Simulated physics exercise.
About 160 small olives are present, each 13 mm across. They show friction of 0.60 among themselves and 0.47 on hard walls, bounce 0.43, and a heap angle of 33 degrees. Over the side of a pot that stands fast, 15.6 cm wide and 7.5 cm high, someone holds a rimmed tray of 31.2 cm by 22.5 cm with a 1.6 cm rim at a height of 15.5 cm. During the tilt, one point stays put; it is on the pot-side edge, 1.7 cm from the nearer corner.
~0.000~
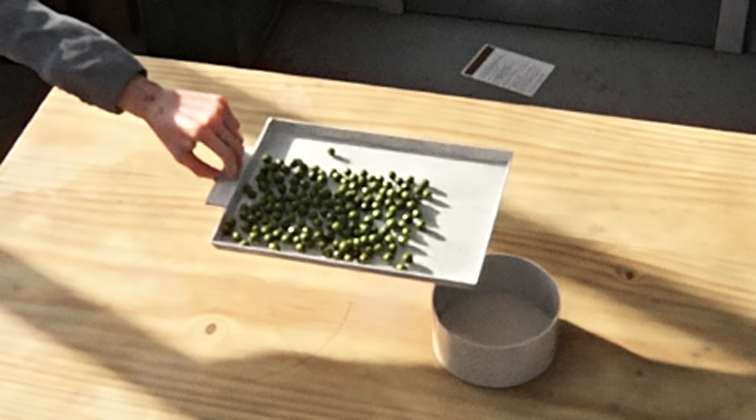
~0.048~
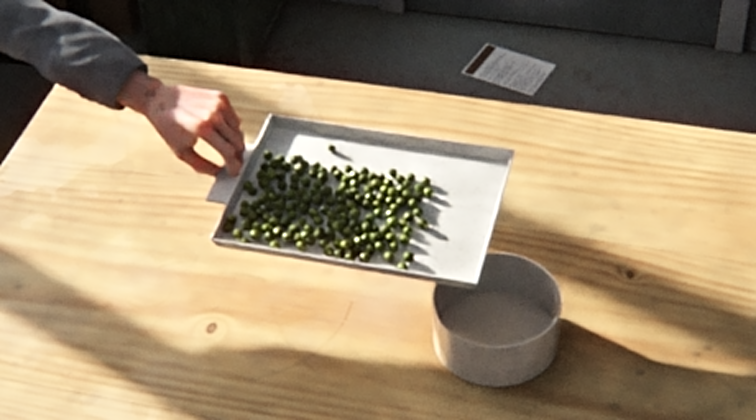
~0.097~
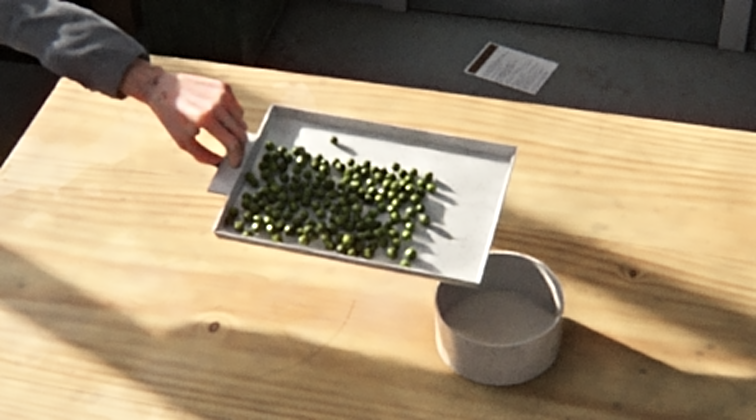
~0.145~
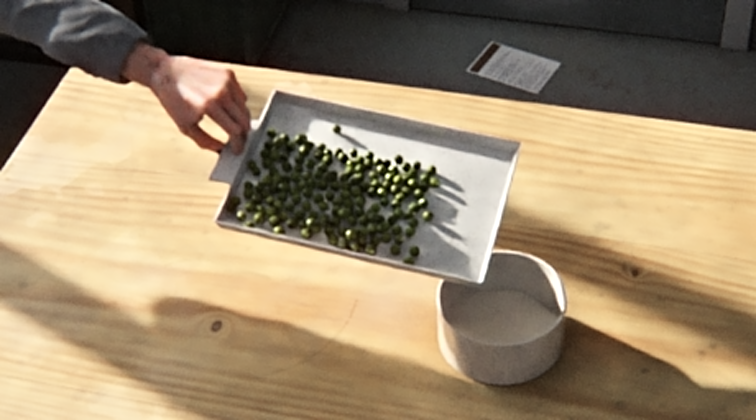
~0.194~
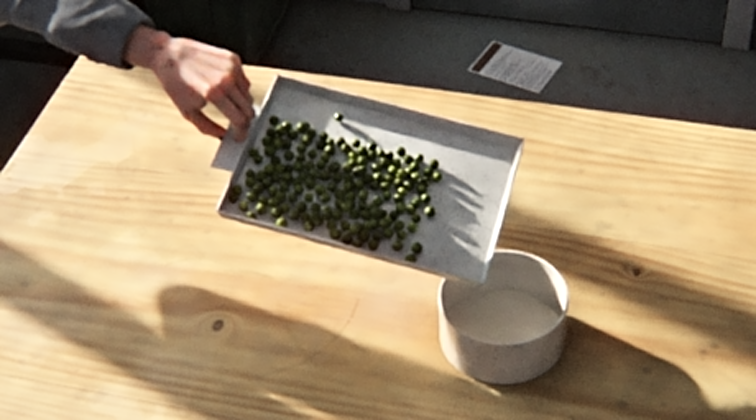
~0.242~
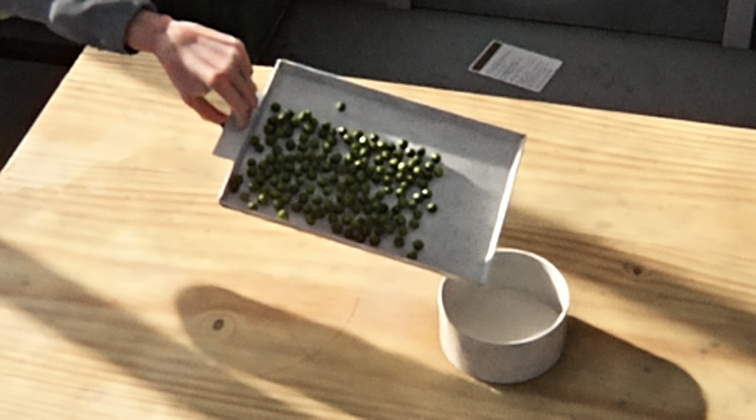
A hand in a dark grey sleeve, reaching in from the upper left, holds a pale rimmed tray of small green olives above a light wooden table, seen from above at an angle. A round, pale pot stands at the tray's lower right, with a small white card beyond the table. The hand raises the tray's left side, tilting it gradually towards the pot, while the olives barely shift and the camera stays still.
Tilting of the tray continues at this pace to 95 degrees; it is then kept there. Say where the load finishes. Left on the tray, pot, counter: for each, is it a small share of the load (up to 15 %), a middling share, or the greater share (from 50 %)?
Left on the tray: A small share, pot: A middling share, counter: The greater share.
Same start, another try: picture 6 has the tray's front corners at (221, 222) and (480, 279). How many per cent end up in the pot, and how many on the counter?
You'd end with pot at 0 and counter at 100.
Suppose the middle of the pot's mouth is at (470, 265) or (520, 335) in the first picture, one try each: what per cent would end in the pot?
Try one: ~ 0 %; try two: ~ 95 %.
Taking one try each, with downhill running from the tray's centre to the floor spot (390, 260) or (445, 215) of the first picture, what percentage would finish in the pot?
Some 0 and 55 per cent.
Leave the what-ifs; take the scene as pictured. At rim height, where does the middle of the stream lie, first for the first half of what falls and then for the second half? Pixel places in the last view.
Roughly (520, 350) to begin with, later roughly (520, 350).
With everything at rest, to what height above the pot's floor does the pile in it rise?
Measured height: Approx. 2.0 cm.
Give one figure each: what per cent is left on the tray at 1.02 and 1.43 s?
The figures go 60 and then 0.
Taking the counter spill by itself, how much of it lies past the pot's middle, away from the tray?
It comes to near 90 percent.
After 0.71 s, tilt 53 degrees; the tray holds 95 %, the pot 0 %.
Then, at 1.02 s, tilt 79 degrees; the tray holds 60 %, the pot 10 %.
Then, at 1.43 s, tilt 95 degrees; the tray holds 0 %, the pot 35 %.
In the end, at 2.1 s, tray 0 %, pot 35 %, counter 65 %.
